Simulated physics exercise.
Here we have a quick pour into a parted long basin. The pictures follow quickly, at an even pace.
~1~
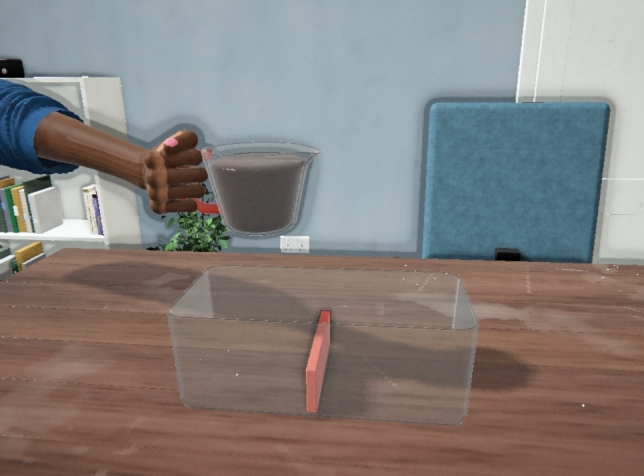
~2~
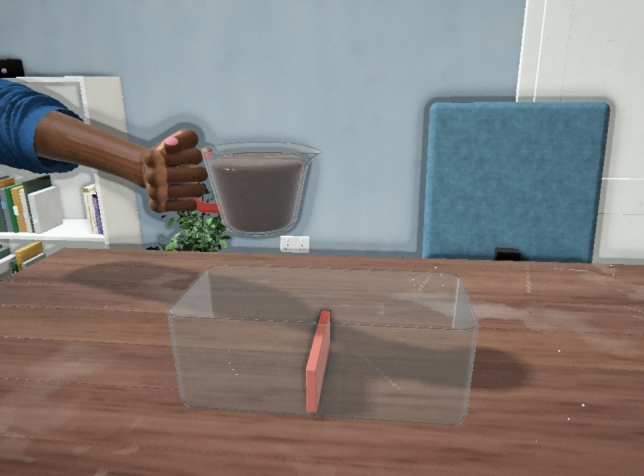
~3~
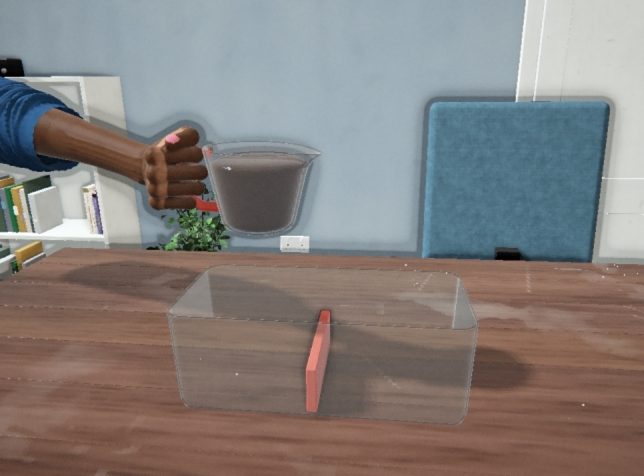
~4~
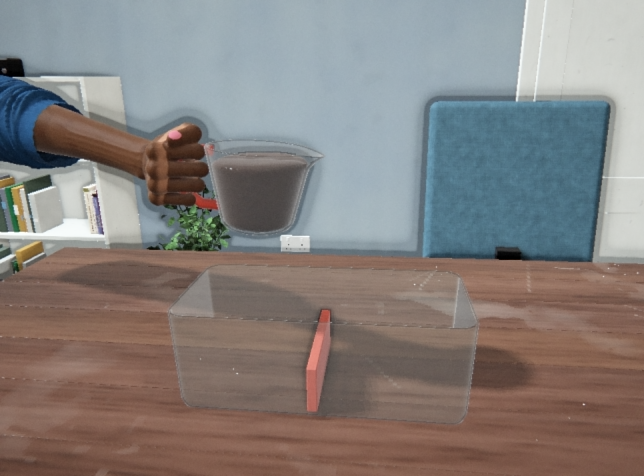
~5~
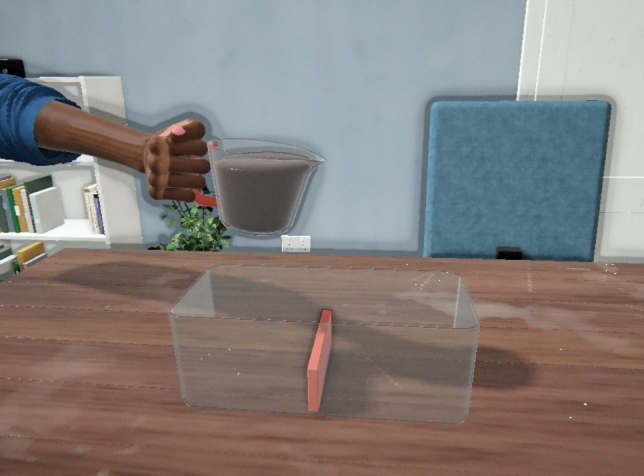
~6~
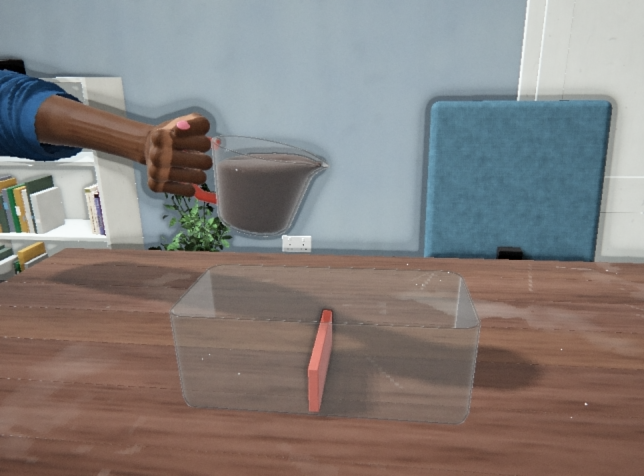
Above a wooden table, a hand slightly tilts a clear cup of dark liquid rightward.
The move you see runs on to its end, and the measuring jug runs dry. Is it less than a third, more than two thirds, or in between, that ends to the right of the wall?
In the end over two thirds is right of the wall.
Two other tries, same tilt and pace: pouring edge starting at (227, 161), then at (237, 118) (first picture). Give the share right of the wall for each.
In turn 0 and 15 in a hundred.
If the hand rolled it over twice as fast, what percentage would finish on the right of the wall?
Close to 95 per cent.
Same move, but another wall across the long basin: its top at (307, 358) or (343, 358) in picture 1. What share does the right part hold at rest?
The first gives 95 %, the second 80 %.
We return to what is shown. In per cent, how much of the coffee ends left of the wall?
Some 5 per cent.
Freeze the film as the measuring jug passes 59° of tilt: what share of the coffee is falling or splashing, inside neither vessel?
About 20 per cent.
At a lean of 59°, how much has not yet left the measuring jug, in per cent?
Near 65 %.
A moment on, the tilt is 59° and 64 per cent is still to pour, 0 is left of the wall and 15 right of it.
Next, the tilt is 89° and 13 per cent is still to pour, 1 is left of the wall and 75 right of it.
Then the tilt is 97° and 0 per cent is still to pour, 2 is left of the wall and 97 right of it.
Later the tilt is 97° and 0 per cent is still to pour, 3 is left of the wall and 97 right of it.
Finally, 3 per cent lies left of the wall, 97 right of it and 1 outside.
